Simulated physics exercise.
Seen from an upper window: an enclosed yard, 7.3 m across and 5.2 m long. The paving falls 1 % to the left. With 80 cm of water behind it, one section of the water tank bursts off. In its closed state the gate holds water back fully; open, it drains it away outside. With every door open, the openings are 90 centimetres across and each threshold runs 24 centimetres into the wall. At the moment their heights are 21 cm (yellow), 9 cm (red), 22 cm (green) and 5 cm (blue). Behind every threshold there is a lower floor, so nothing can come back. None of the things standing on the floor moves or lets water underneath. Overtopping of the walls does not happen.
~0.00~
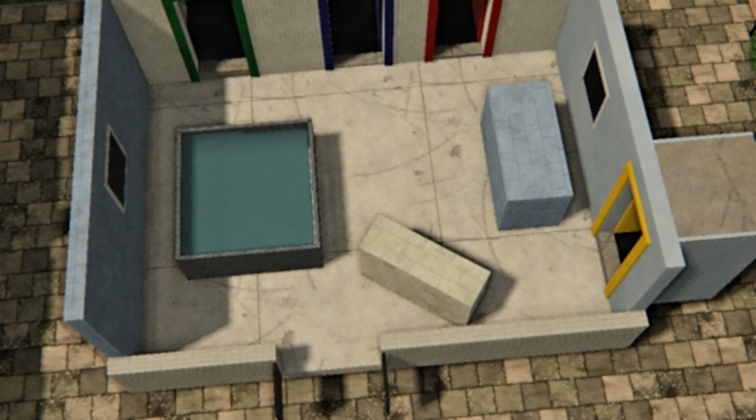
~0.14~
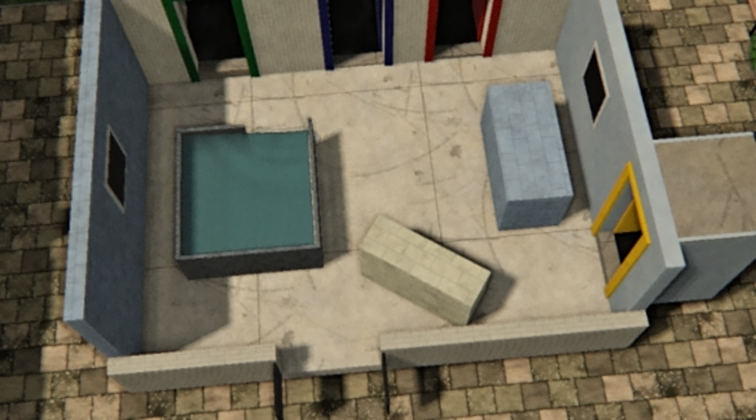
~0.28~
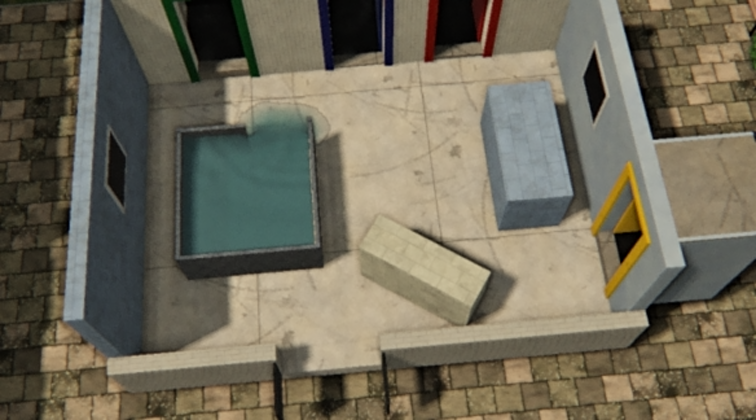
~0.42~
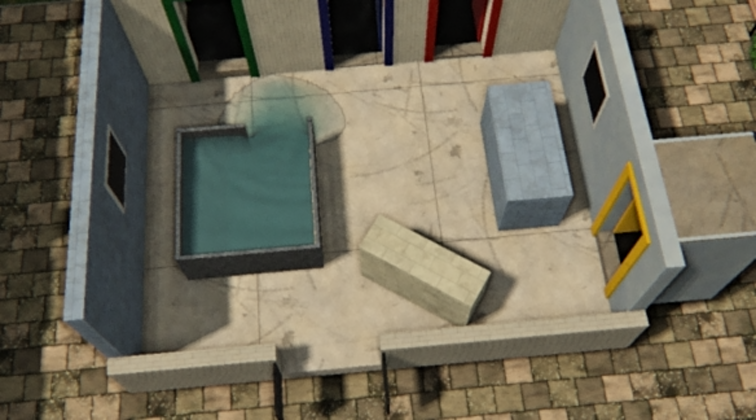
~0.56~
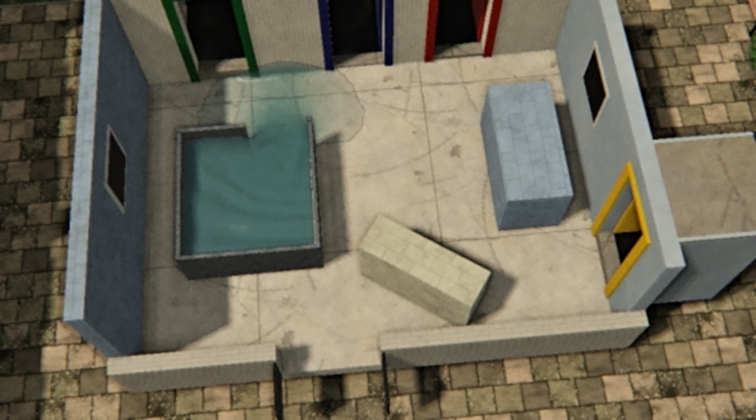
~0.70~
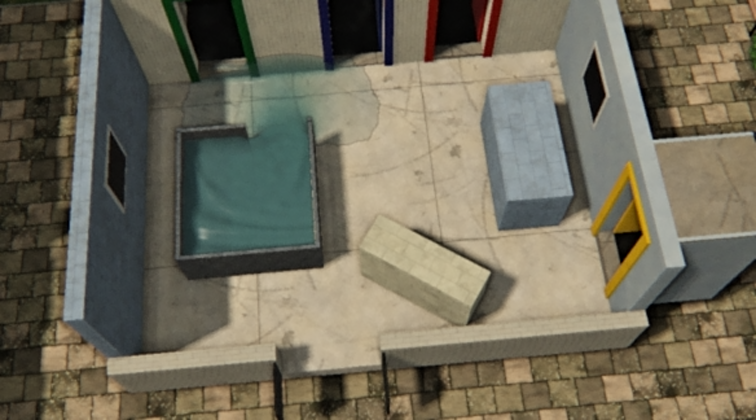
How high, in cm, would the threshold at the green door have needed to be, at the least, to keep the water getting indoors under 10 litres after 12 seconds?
About 34 cm.
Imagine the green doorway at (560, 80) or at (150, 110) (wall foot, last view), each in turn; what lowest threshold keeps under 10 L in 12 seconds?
In turn: Roughly 23 cm, roughly 36 cm.
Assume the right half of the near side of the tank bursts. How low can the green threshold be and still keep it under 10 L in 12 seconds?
Some 6.0 cm.
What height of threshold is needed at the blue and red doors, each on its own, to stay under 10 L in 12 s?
Close to 27 cm (blue) and close to 12.0 cm (red).
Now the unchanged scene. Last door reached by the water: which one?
I'd say the yellow door.
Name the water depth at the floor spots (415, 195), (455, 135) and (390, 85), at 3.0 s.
In order: Around 0, 2 and 10 cm.
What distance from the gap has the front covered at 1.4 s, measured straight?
I make it some 3.4 m.
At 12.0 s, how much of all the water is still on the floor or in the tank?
I'd put it at about 82 per cent.
After 1.4 s water covers 20 % of the floor, deepest (53 cm) near (281, 80); 31 cm at the green door, 14 litres in over its 22 cm threshold.
After 3.0 s water covers 45 % of the floor, deepest (34 cm) near (561, 99); 24 cm at the green door, 63 litres in over its 22 cm threshold.
After 12.0 s water covers 95 % of the floor, deepest (12 cm) near (479, 317); 7 cm at the green door, 70 litres in over its 22 cm threshold.
At the green door as built, the water arrived by 0.6 s and peaked near 32 cm at 1.8 s.
Run again over the same 12 s with other heights there, 22 litres in over 30 cm, 1 litre over 41 cm. The limit of 10 litres is kept from about 34 cm up.
